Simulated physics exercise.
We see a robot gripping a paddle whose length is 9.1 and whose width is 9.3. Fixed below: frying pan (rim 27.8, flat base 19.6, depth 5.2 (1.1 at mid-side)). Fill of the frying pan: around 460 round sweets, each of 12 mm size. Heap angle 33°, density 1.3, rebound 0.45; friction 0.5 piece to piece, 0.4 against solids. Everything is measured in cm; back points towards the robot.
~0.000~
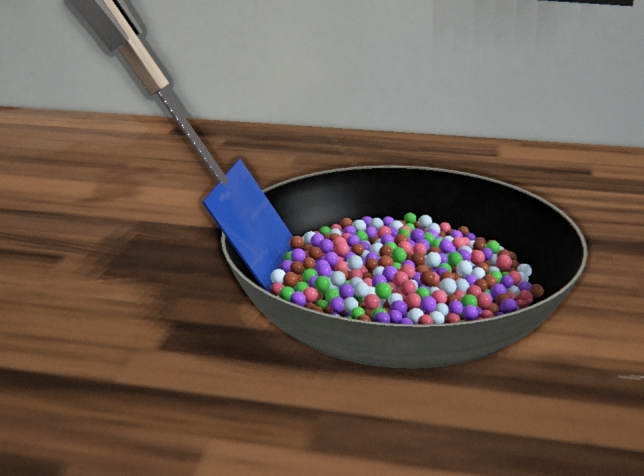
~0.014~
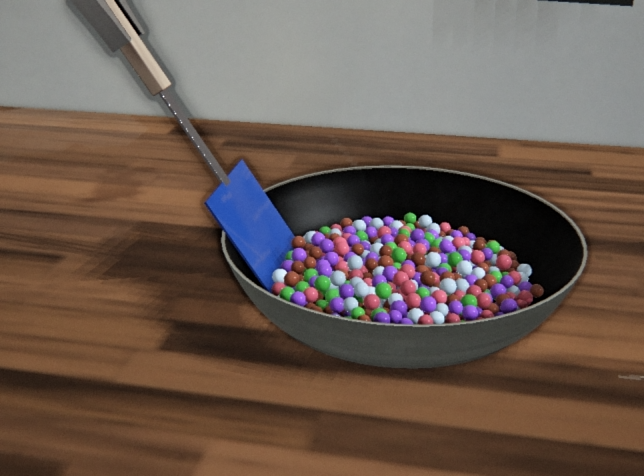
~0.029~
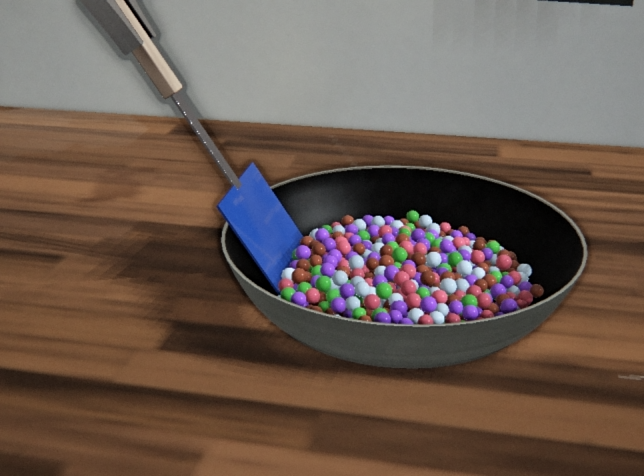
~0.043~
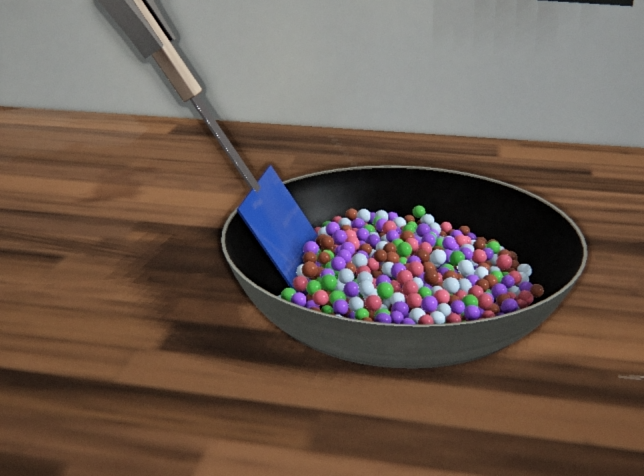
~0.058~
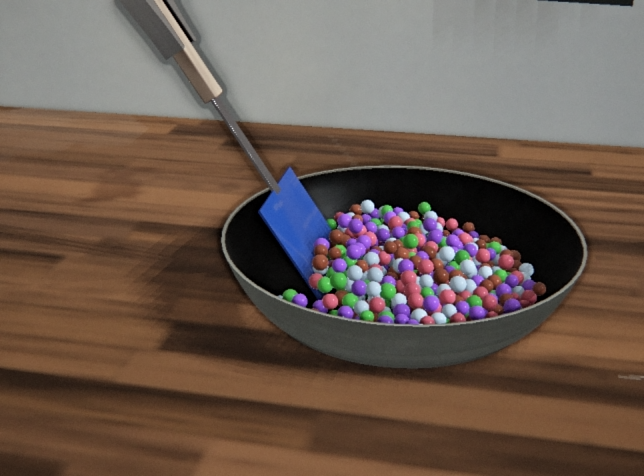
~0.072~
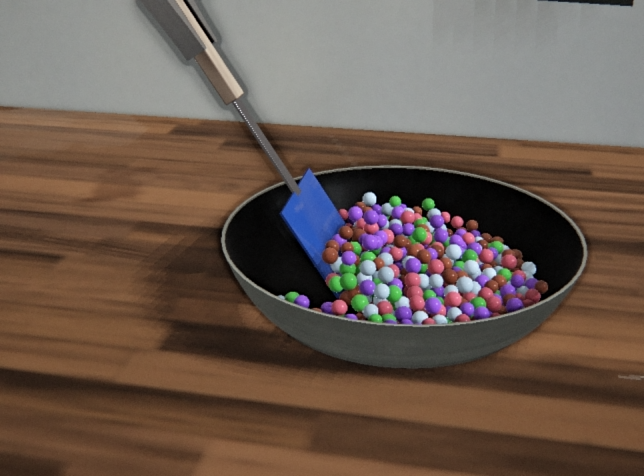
A blue paddle on a robot's arm, held at a slant inside a dark frying pan, stays almost still at first, then slides slowly right, pushing the small multicoloured balls together into a slightly taller heap while the pan stays still.
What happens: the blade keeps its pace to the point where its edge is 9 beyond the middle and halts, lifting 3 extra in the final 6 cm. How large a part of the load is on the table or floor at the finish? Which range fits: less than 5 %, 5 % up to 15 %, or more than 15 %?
The range that fits is more than 15 %.
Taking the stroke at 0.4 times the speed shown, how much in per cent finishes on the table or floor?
That comes to some 5 per cent, roughly.
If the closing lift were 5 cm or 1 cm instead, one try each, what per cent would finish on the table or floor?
You'd get some 20 per cent with the first setting and some 20 per cent with the second.
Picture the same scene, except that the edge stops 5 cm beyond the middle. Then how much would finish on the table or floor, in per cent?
Estimate: Approx. 10 %.
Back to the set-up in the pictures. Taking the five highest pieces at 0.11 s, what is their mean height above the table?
About 7 cm.
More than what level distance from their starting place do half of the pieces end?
Some 5 cm.
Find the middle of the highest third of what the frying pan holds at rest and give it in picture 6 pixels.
The centre sits at about (503, 276).
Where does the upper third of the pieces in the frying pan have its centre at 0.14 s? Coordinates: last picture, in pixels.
Around (460, 253).
After 0.11 s, sloping 57°, highest piece 8 above the table; 456 in the frying pan.
After 0.14 s, sloping 57°, highest piece 9 above the table; 456 in the frying pan.
After 0.36 s, sloping 57°, highest piece 15 above the table; 341 in the frying pan, 41 on the table or floor, 74 on the blade or in flight.
After 1.41 s, sloping 57°, highest piece 5 above the table; 340 in the frying pan, 116 on the table or floor.
In the end, 340 in the frying pan, 116 on the table or floor. That is 25 % on the table or floor.
